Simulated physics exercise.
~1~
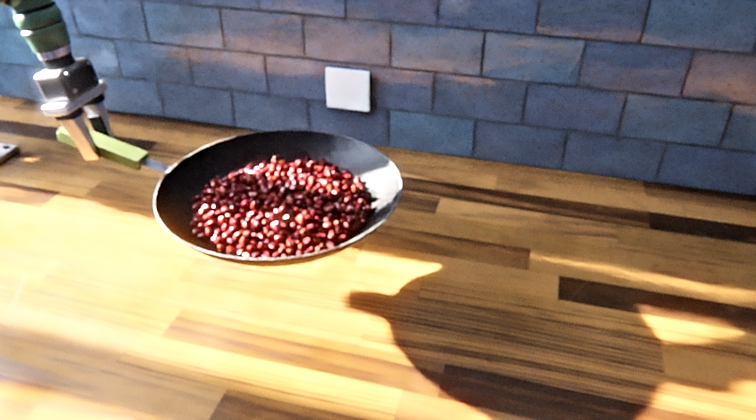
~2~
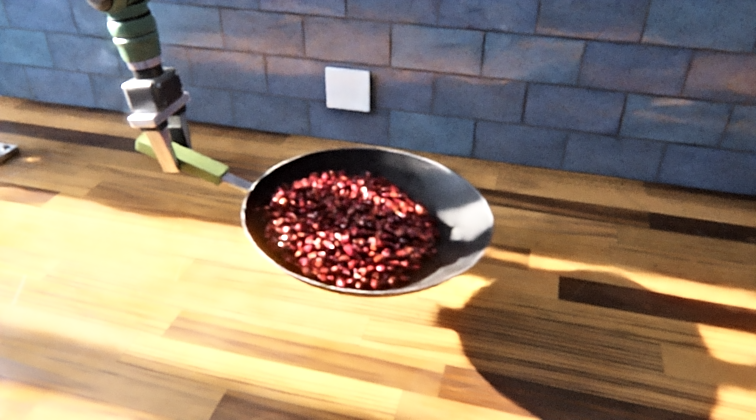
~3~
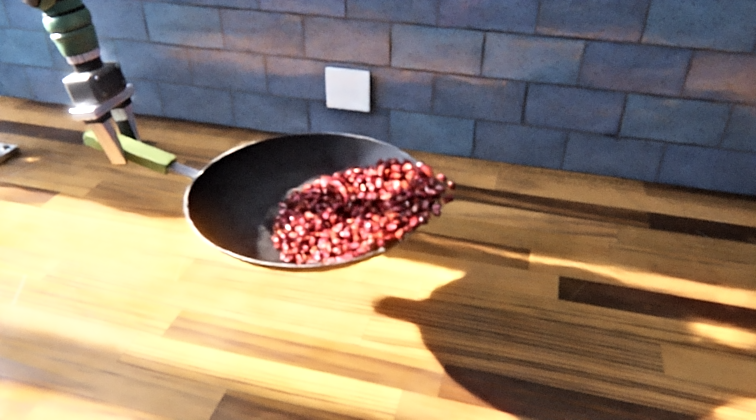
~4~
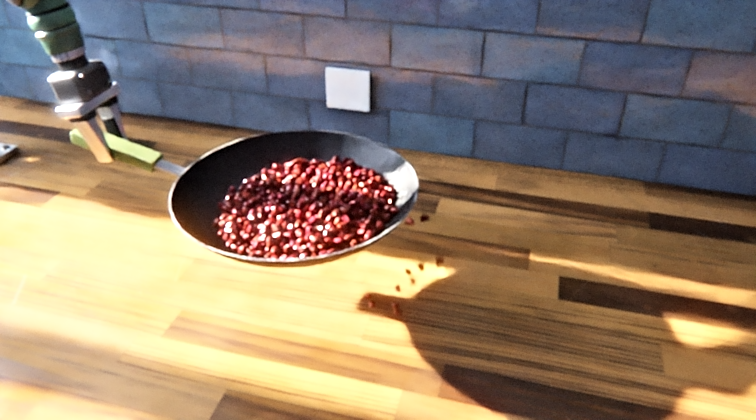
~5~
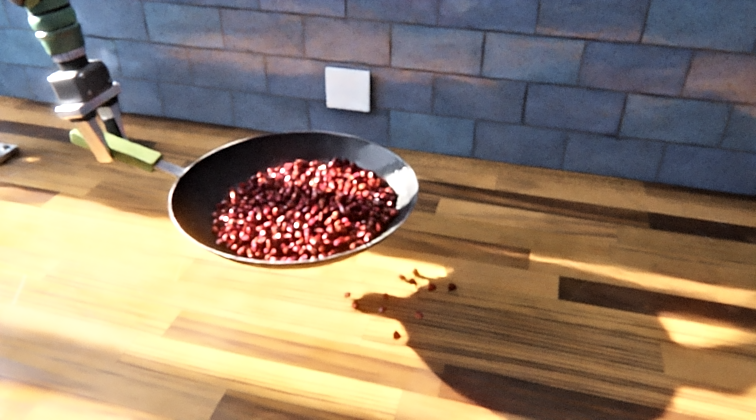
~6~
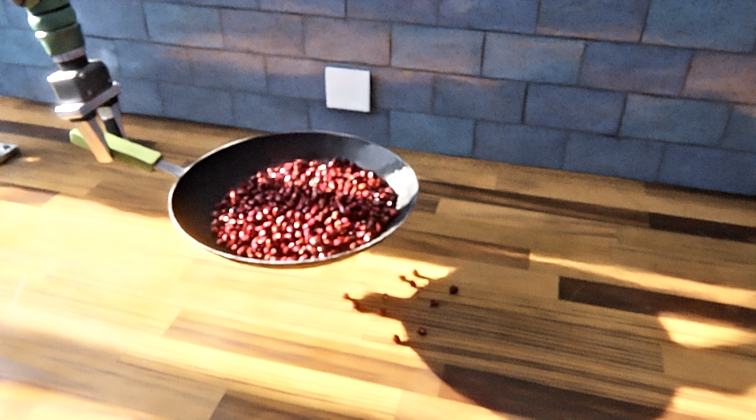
In the video, a robot arm holding a frying pan of dark red beans above a wooden counter moves it right, then back left, making the beans surge toward the far rim. A few spill onto the counter, while most settle in the pan as it stays still.
